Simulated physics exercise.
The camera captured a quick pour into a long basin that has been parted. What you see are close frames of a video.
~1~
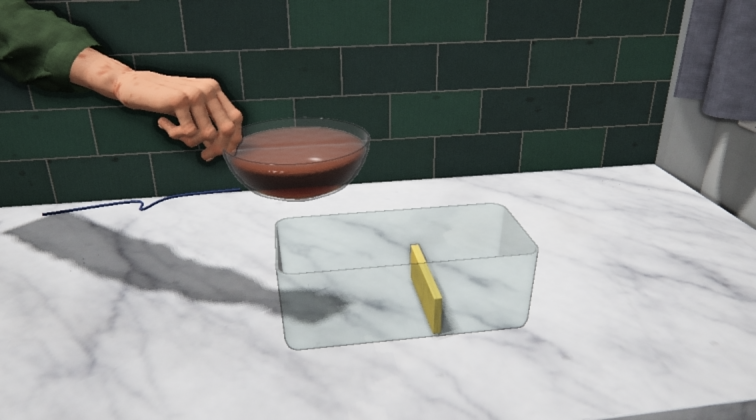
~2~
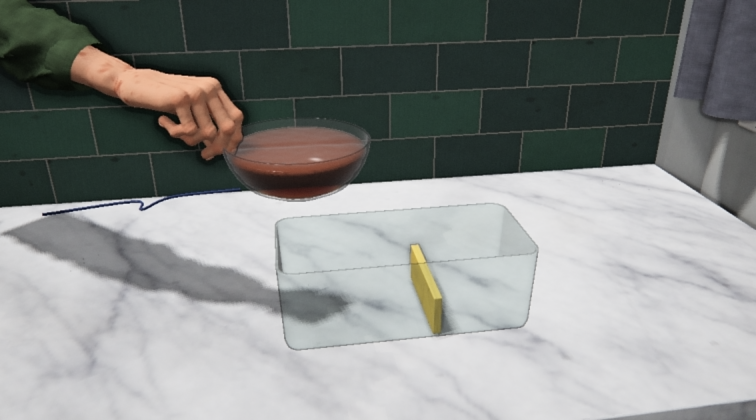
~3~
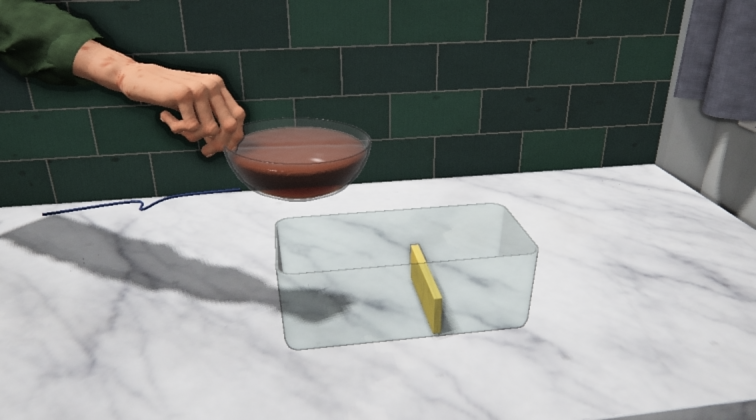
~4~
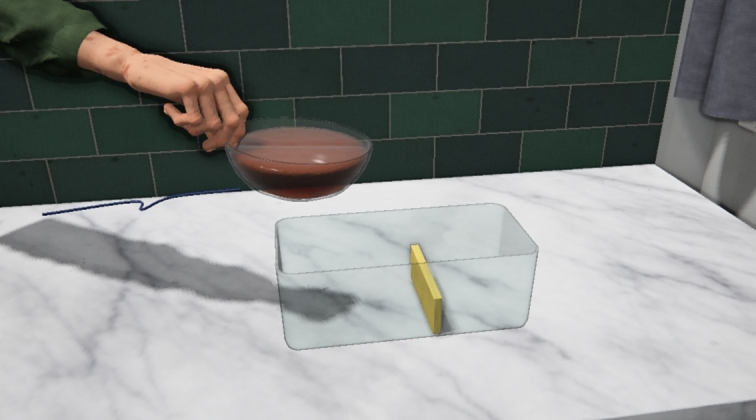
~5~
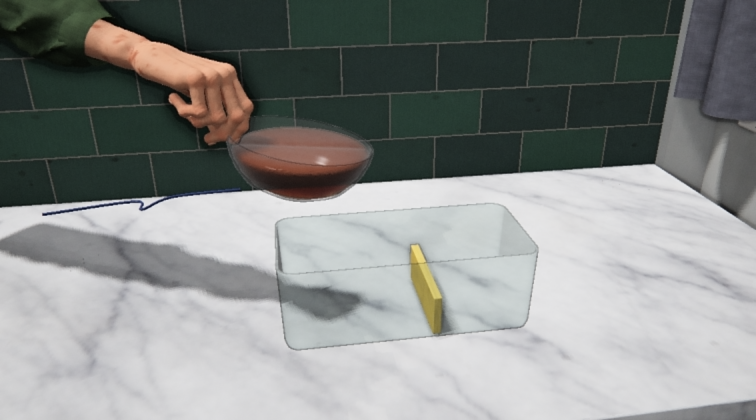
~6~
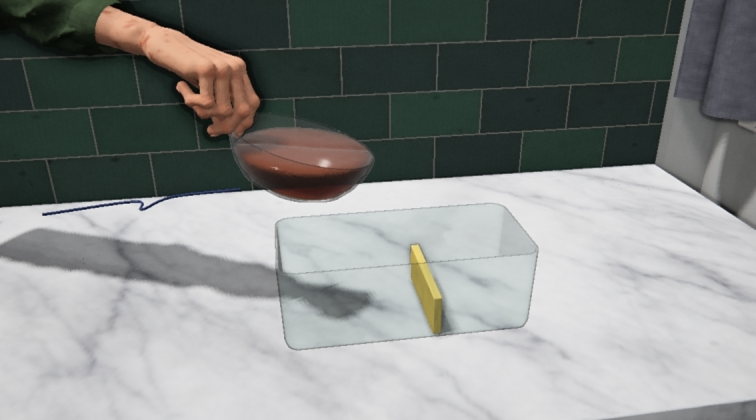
A hand gradually tilts a glass bowl of dark red liquid above a clear basin.
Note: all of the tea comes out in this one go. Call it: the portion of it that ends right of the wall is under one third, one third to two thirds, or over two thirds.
Under one third.
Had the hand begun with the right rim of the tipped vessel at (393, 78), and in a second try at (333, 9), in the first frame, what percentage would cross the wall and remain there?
One after the other: 55 %, 20 %.
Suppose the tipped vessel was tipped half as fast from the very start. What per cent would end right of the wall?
Around 30 percent ends up there.
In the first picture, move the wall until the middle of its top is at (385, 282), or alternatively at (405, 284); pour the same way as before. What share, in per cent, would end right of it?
70 % then 50 %.
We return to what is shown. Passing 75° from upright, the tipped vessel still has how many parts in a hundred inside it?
I'd put it near 25 %.
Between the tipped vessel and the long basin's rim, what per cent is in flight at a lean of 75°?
Share out of both vessels: Approx. 40 %.
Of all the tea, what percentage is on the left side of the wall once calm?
I'd put it near 75 per cent.
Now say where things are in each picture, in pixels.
The first frame shows tilt 0°; pouring edge (368, 136); surface from (226, 150) to (365, 143); the long basin's rim runs from (276, 246) to (520, 227); the wall's top is at (426, 271).
The second frame shows tilt 1°; pouring edge (369, 137); surface from (227, 149) to (365, 143).
The third frame shows tilt 3°; pouring edge (370, 140); surface from (227, 148) to (366, 144).
The fourth frame shows tilt 6°; pouring edge (371, 144); surface from (230, 146) to (367, 146).
The fifth frame shows tilt 11°; pouring edge (372, 149); surface from (231, 144) to (369, 148).
The sixth frame shows tilt 17°; pouring edge (373, 156); surface from (234, 144) to (372, 151); 1 per cent is over the edge.
A moment on, the tilt is 75° and 24 per cent is still to pour, 28 is left of the wall and 6 right of it.
Next, the tilt is 94° and 1 per cent is still to pour, 80 is left of the wall and 12 right of it.
Then the tilt is 94° and 0 per cent is still to pour, 77 is left of the wall and 13 right of it.
Later the tilt is 94° and 0 per cent is still to pour, 77 is left of the wall and 13 right of it.
At rest 77 per cent lies left of the wall, 13 right of it and 10 outside.
